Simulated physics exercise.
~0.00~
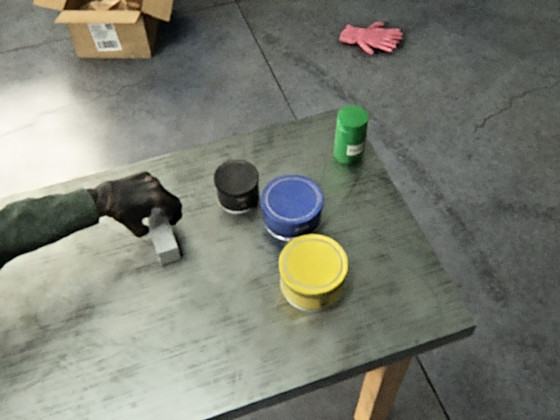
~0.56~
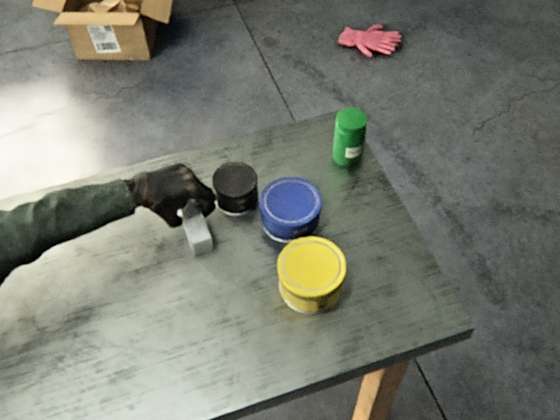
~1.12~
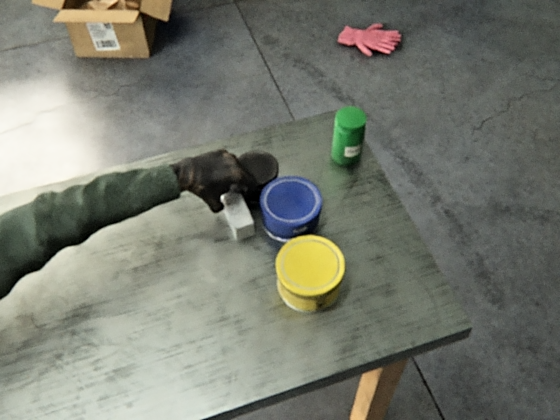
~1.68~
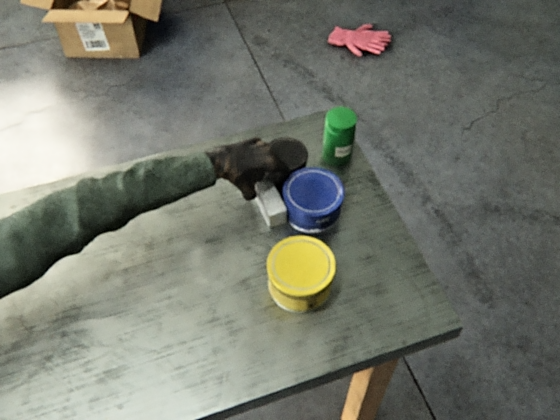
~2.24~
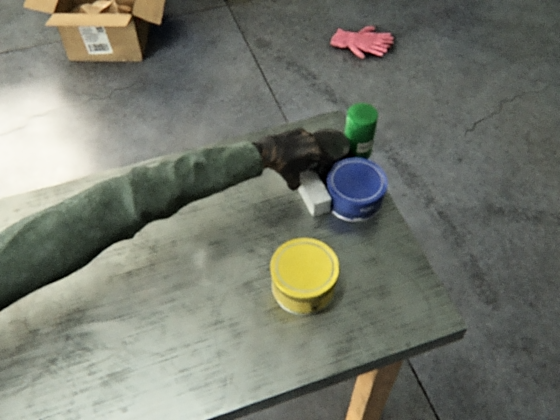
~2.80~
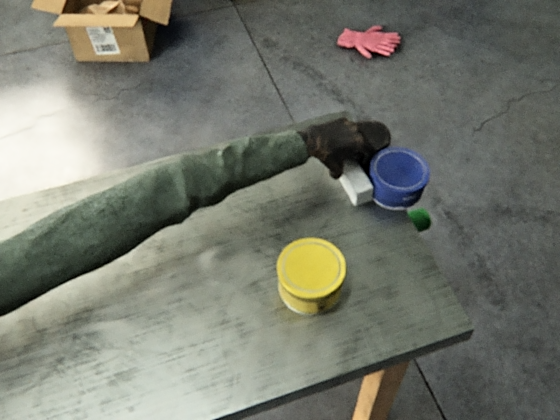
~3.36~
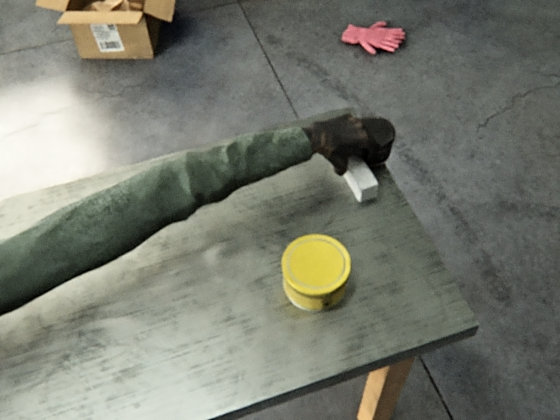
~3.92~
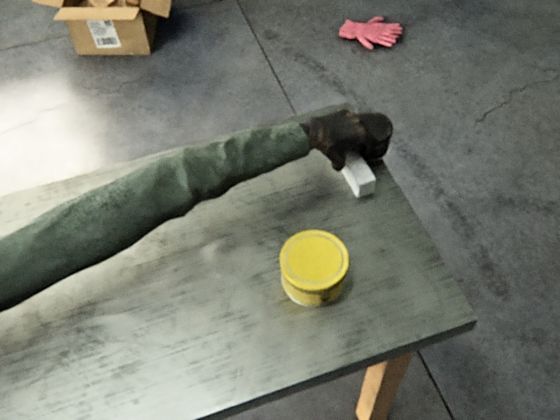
A gloved hand slides a block, pushing green and blue containers off the table.
